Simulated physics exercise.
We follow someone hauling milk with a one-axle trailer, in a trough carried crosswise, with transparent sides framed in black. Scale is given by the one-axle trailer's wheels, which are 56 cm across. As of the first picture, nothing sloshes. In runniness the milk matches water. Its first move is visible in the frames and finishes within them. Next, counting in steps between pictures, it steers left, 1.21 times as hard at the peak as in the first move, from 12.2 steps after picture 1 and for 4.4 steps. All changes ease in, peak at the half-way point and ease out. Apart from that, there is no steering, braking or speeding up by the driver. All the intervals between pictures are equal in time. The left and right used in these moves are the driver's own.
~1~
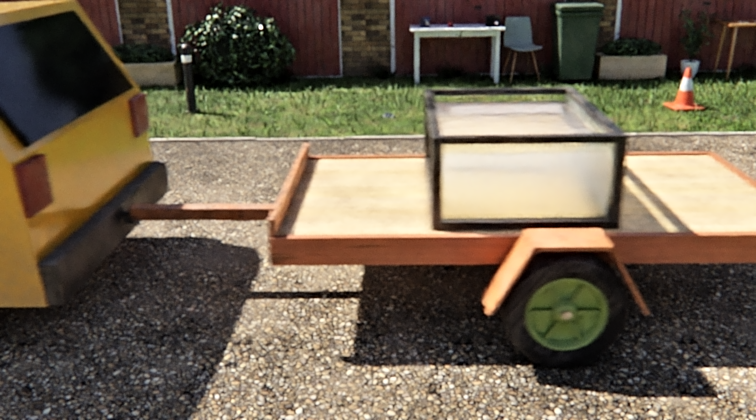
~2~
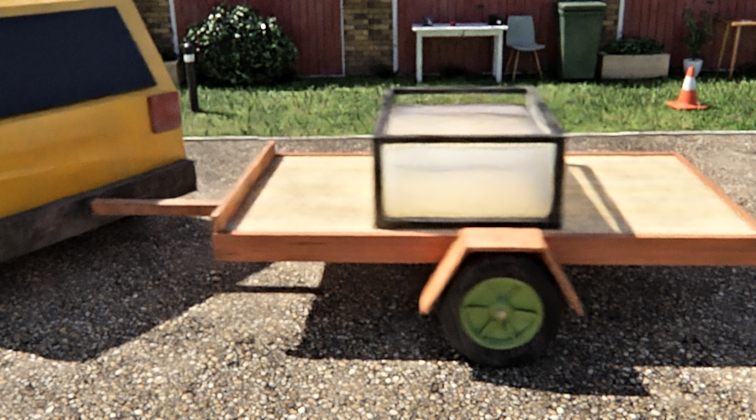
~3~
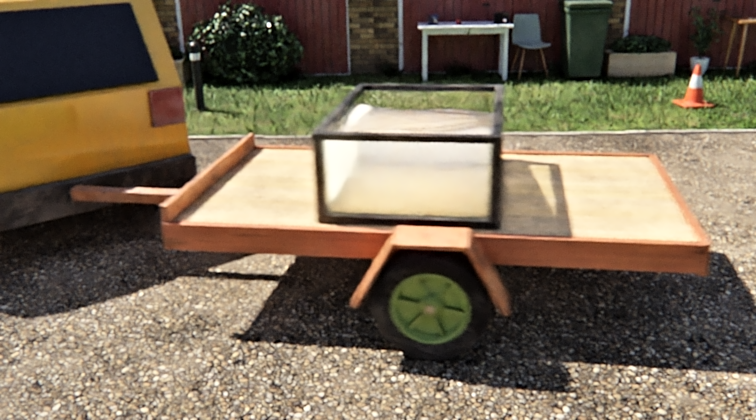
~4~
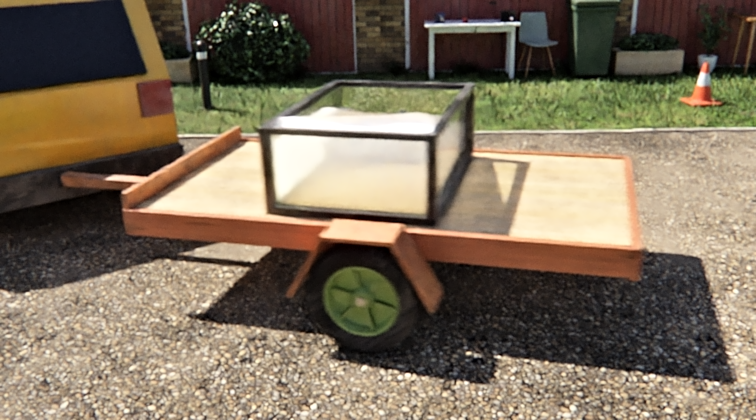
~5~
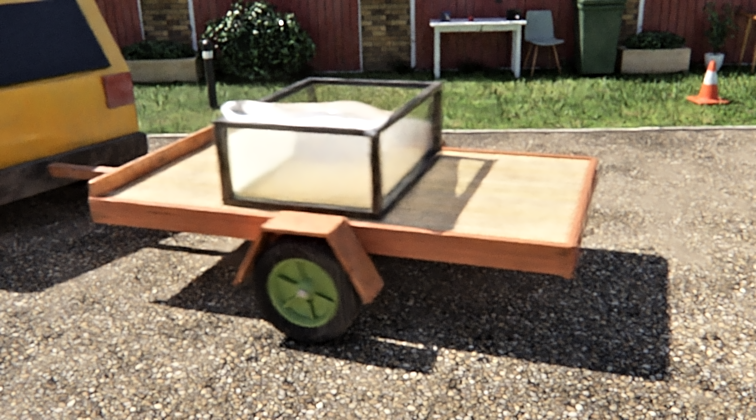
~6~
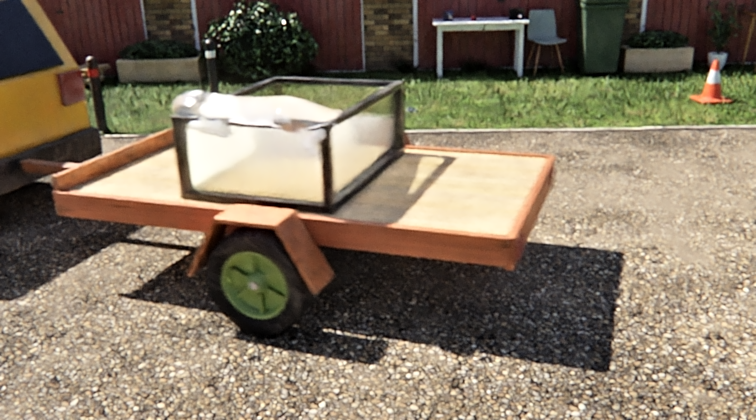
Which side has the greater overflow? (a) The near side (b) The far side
b, the far side.
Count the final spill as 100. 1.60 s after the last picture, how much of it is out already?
Some 80 per cent by then.
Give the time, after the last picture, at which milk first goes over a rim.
It happens at some 0.1 s.
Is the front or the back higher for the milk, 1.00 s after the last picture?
Towards the aft end.
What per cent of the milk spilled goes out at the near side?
Roughly 30 percent.
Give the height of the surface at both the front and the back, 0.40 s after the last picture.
The surface sits near 36 cm in front and near 34 cm at the rear.
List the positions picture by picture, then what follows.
In the first picture, the milk reaches (457, 145) at the front end; it reaches (594, 144) at the back end; no slope yet; the front is on the left, levels are read along the near wall; a wheel hub at (568, 319).
In the second picture, it is heaped 2° towards the near side.
In the third picture, the milk reaches (476, 127) at the back end; it is heaped 7° towards the near side.
In the fourth picture, the milk reaches (290, 117) at the front end; it reaches (416, 112) at the back end; it is heaped 14° towards the near side.
In the fifth picture, the milk reaches (244, 100) at the front end; it reaches (362, 104) at the back end; it is heaped 17° towards the near side.
In the sixth picture, the milk reaches (201, 91) at the front end; it reaches (314, 100) at the back end; it is heaped 18° towards the near side; a wheel hub at (251, 289).
Then, 0.40 s after the last picture, it stands 34 cm high behind and 35 cm in front; 4 per cent has gone mostly over the near side, some over the left end.
Then, 1.00 s after the last picture, it stands 35 cm high behind and 31 cm in front; 8 per cent has gone over the near side and the far side, a little elsewhere.
Then, 1.60 s after the last picture, it stands 32 cm high behind and 40 cm in front; 14 per cent has gone over the far side and the near side, a little elsewhere.
Then, 4.04 s after the last picture, 18 per cent has gone over the far side and the near side, a little elsewhere; the near side has passed 5 per cent and the far side 10.
